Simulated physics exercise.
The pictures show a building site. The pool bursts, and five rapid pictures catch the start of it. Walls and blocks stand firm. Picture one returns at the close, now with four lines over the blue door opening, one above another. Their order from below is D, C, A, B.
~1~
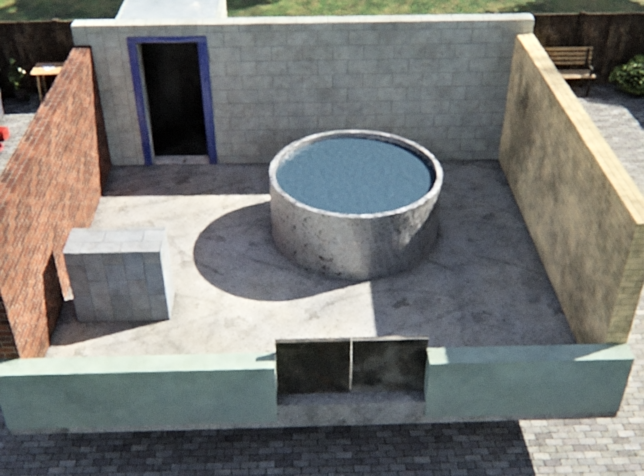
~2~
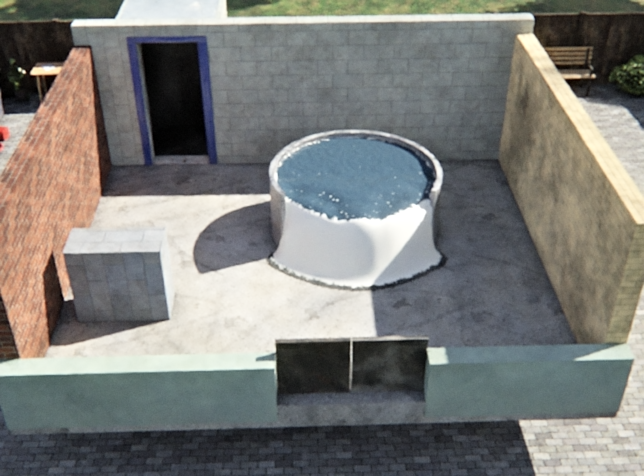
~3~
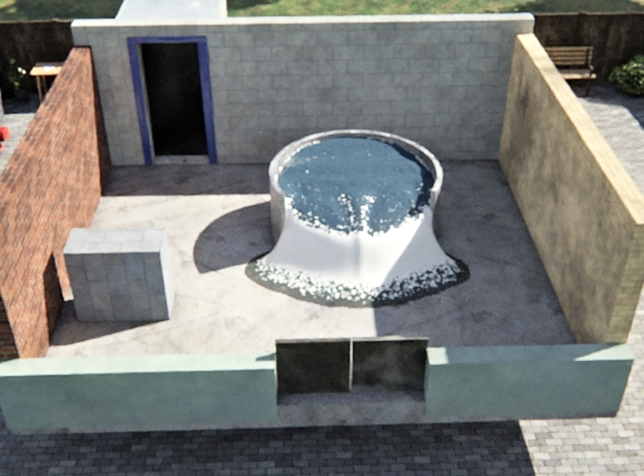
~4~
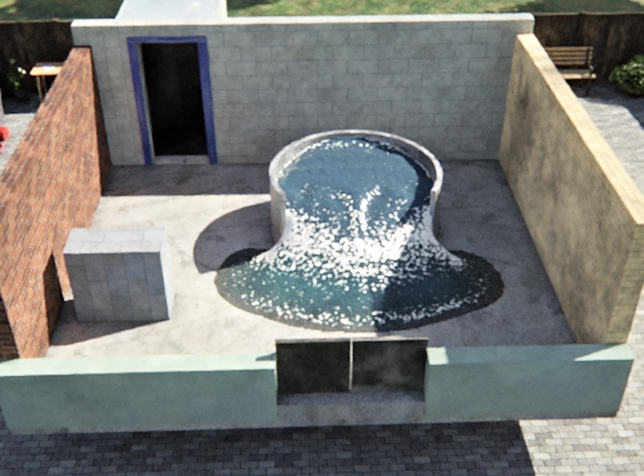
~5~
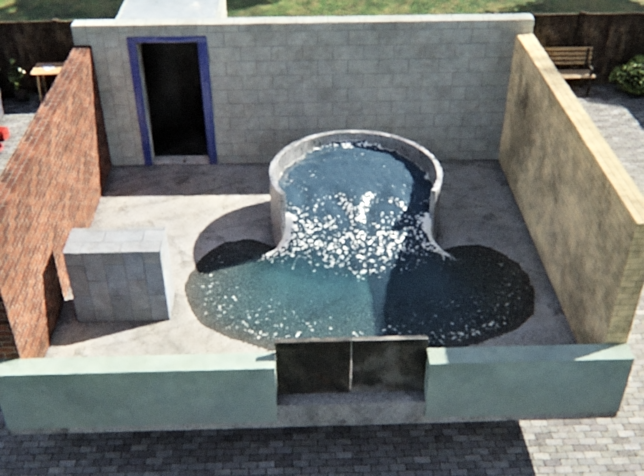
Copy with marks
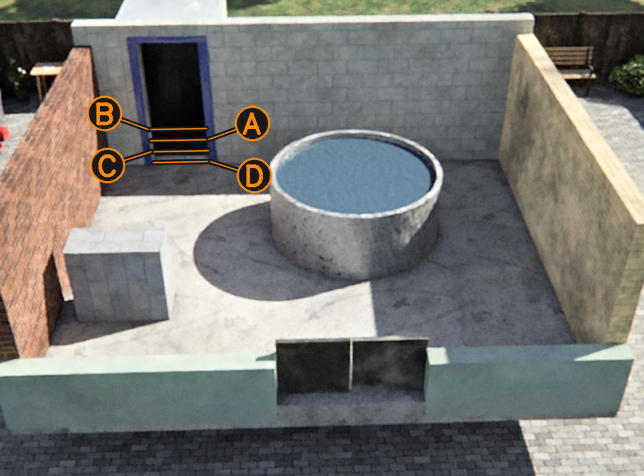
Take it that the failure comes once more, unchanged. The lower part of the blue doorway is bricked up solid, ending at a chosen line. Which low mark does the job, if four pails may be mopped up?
Go for C.
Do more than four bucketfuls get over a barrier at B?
No, not at all.
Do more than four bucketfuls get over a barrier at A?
No, not at all.
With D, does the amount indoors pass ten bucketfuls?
Yes.
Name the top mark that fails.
Here it is mark D.
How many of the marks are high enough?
Three of the four.
On the marked copy, A at (179, 140); B at (177, 129); C at (180, 151); D at (181, 162); from the bottom up D, C, A, B.
For mark A, nothing gets over.
For mark B, nothing gets over.
For mark C, nothing gets over.
For mark D, some 20 bucketfuls get in.
